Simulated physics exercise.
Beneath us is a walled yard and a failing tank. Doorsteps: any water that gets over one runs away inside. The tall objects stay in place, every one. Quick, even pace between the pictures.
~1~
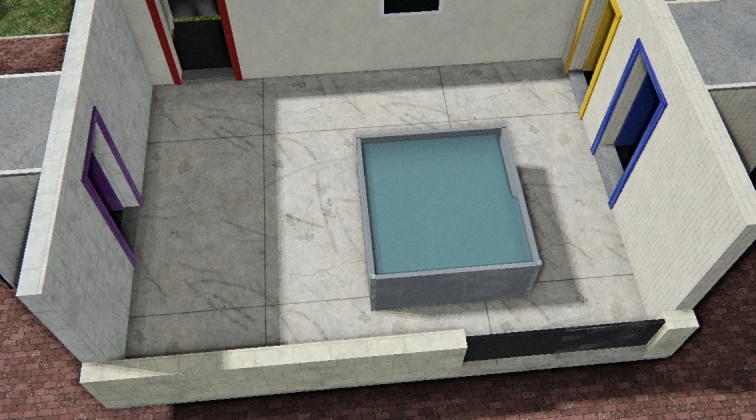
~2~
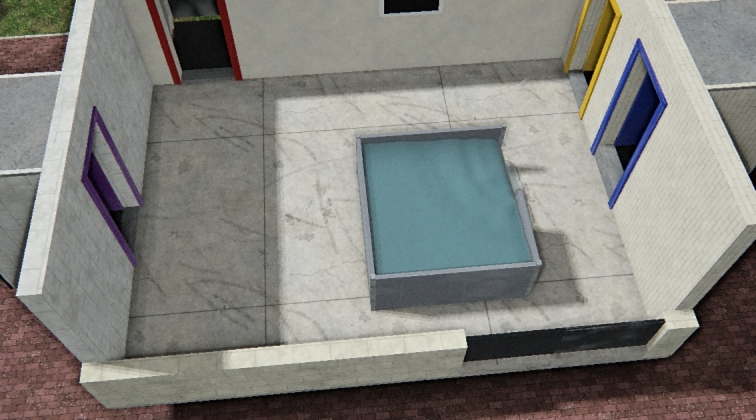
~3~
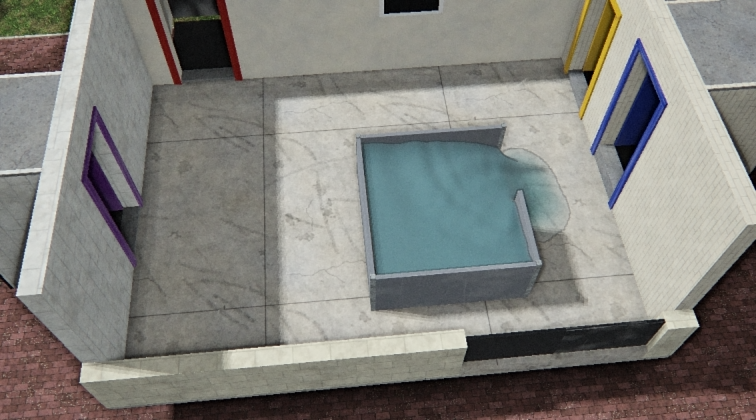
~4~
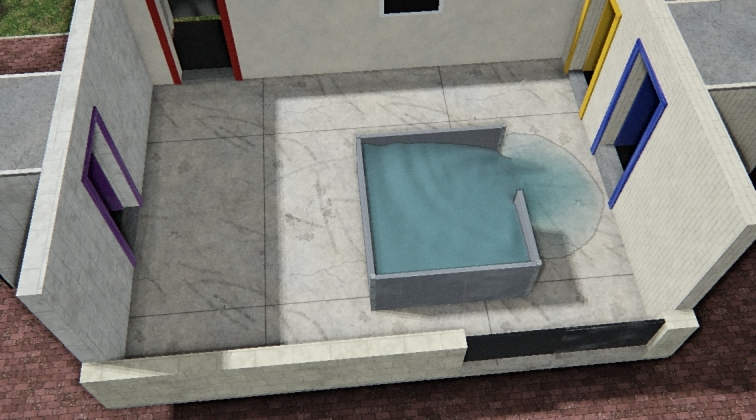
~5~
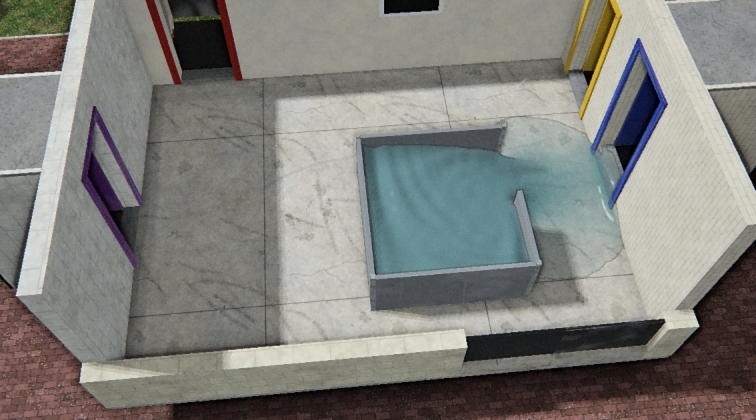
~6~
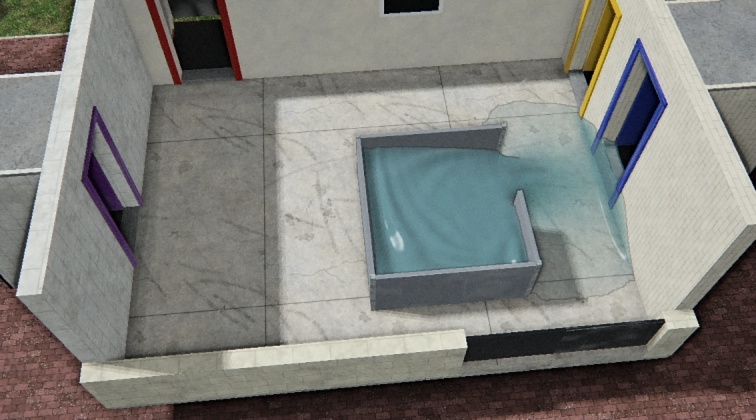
A grey, square, open tank full of teal water stands right of centre in a pale-walled yard with a marble-like floor, seen from high above by a still camera. A purple-framed doorway is on the left wall, a red one at the back left, and yellow and blue ones on the right. The tank's right side opens, and rippling water pours through the gap, fans across the floor to the blue doorway and spreads along the right wall.
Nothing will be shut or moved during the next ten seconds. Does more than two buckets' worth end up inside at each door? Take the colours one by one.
The red door yes, more than two; the purple door yes, more than two; the yellow door yes, more than two; the blue door yes, more than two.
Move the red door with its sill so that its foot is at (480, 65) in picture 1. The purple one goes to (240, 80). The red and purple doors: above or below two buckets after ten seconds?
I'd say red overflows, while purple overflows.
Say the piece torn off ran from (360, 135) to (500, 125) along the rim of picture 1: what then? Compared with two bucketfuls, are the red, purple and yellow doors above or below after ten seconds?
Red: Over the line; purple: Over the line; yellow: Over the line.
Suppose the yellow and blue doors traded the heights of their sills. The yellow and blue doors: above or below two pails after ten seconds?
I'd say yellow doesn't reach it while blue gets too much.
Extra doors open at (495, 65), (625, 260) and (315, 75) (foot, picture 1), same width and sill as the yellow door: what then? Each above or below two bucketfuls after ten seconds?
Log: Door one is above the limit; door two is above the limit; door three is below the limit.
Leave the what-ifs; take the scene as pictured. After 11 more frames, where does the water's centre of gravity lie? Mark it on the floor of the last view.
Roughly (486, 206).
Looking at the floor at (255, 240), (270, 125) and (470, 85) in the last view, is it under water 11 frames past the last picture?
In turn, the points end up high and dry, high and dry and soaked.
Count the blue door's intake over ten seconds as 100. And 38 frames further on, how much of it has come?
Near 100 %, I'd say.
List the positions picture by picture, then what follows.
The first picture shows the open tank at (443, 200) is whole and still.
In the second picture, the front is at a hidden place, out from the gap at (503, 182).
In the third picture, the front is at (563, 213), out from the gap at (503, 185).
In the fourth picture, water pours out at (502, 186) and has run to (598, 197).
In the fifth picture, the front is at (621, 240), out from the gap at (502, 186).
In the sixth picture, the front is at (578, 112), out from the gap at (502, 186).
A moment on, water covers 20 % of the floor; the red door not reached, the purple door not reached, the yellow door under two buckets in, the blue door far over two buckets in.
Next, water covers 30 % of the floor; the red door not reached, the purple door not reached, the yellow door over two buckets in, the blue door far over two buckets in.
Then, water covers 65 % of the floor; the red door wet at the sill, nothing in, the purple door not reached, the yellow door far over two buckets in, the blue door far over two buckets in.
Later, water covers 95 % of the floor; the red door wet at the sill, nothing in, the purple door under two buckets in, the yellow door far over two buckets in, the blue door far over two buckets in.
In the end, water covers 100 % of the floor; the red door over two buckets in, the purple door far over two buckets in, the yellow door far over two buckets in, the blue door far over two buckets in.
